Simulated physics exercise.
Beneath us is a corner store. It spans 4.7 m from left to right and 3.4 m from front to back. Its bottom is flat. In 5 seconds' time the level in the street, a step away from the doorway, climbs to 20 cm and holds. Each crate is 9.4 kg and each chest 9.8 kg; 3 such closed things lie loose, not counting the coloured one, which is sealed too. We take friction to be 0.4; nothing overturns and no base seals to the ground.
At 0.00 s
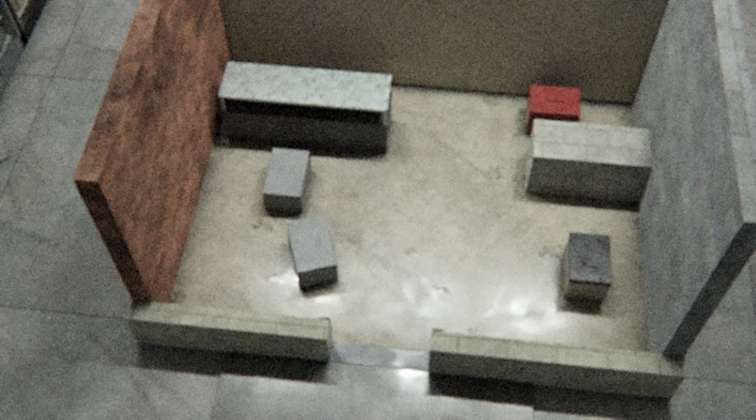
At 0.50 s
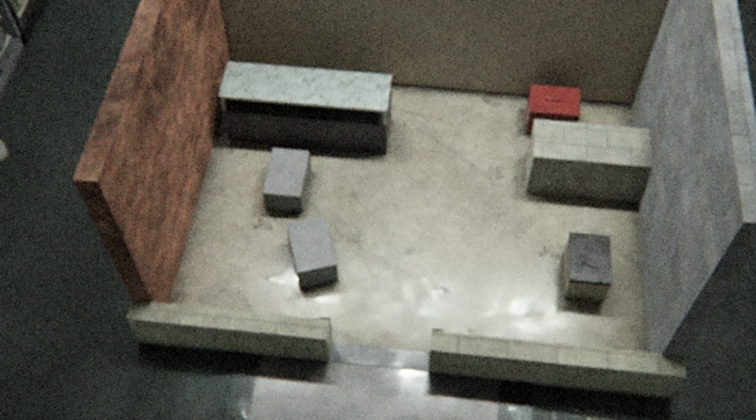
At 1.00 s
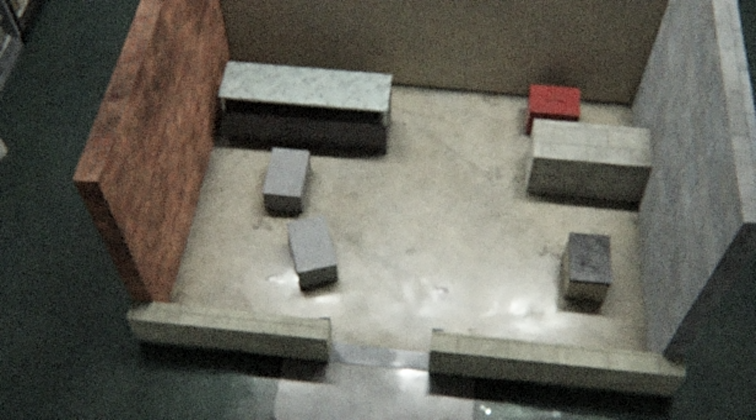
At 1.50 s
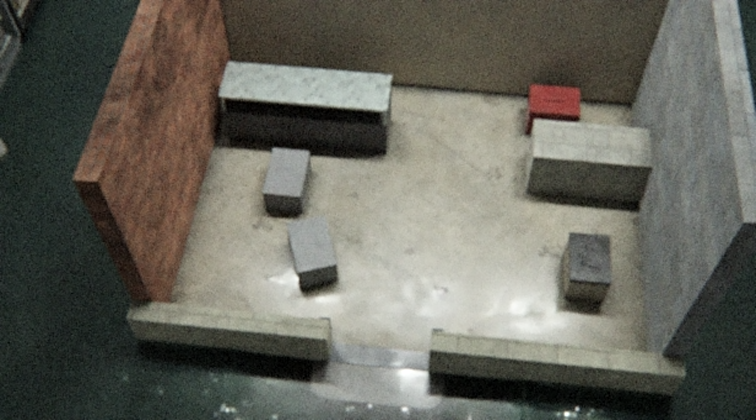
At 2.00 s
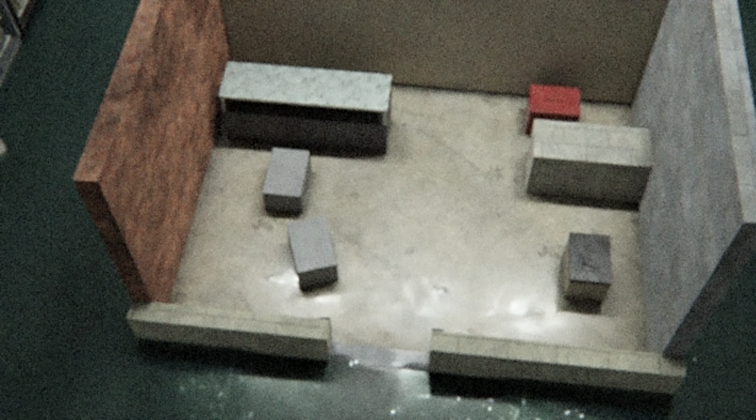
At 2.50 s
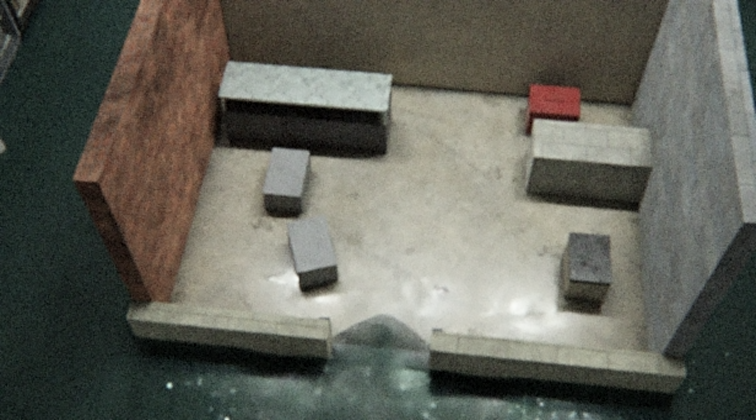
Dark green water spreads over the grey paving around a small roofless corner store, seen from high above its open front by a camera that stays still. Inside, a long pale counter stands back left, a red chest sits behind a light block at right, and three grey boxes rest on the beige floor. The water surrounds the walls, then pushes a small tongue through the front doorway, while nothing inside shifts.
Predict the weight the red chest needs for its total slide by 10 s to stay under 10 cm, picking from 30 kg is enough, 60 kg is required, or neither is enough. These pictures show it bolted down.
The modest weight is adequate.
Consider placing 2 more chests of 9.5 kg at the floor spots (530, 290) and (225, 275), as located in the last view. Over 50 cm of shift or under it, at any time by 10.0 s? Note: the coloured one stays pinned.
Well, below half a metre and then below half a metre.
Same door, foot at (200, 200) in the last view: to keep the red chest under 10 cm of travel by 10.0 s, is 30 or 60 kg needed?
So the light mass does it.
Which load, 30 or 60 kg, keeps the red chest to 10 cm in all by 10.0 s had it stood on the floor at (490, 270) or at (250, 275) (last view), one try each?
First try both suffice, second try both suffice.
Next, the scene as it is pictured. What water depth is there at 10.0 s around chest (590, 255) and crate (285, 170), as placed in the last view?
Depth approx. 3 cm / 5 cm.
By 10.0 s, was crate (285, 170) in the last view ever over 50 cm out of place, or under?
It is more.
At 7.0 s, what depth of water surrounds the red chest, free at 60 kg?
Depth: Approx. 4 cm.
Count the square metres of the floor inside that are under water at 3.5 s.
Some 1.5 m2 of it.
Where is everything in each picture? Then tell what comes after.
The first picture shows the red chest at (555, 100) rests on the ground; 0.0 m2 under water; 0 of 4 have shifted.
The second picture shows the red chest at (555, 100), on the bottom; 0.0 m2 under water; 0 of 4 have shifted.
The third picture shows the red chest at (555, 100) rests on the ground; 0.0 m2 under water; 0 of 4 have shifted.
The fourth picture shows the red chest at (555, 100) rests on the ground; 0.0 m2 under water; 0 of 4 have shifted.
The fifth picture shows the red chest at (555, 100), on the bottom; water covers 0.0 m2; 0 of 4 have shifted.
The sixth picture shows the red chest at (555, 100), on the bottom; water covers 0.2 m2; 0 of 4 have shifted.
After 3.5 s the red chest would be 0 cm from its start with 30 kg and 0 cm from its start with 60 kg; 0 cm of water round it then.
After 4.5 s the red chest would be 0 cm from its start with 30 kg and 0 cm from its start with 60 kg; 0 cm of water round it then.
After 7.0 s the red chest would be 0 cm from its start with 30 kg and 0 cm from its start with 60 kg; 4 cm of water round it then.
After 10.0 s the red chest would be 0 cm from its start with 30 kg and 0 cm from its start with 60 kg; 8 cm of water round it then.
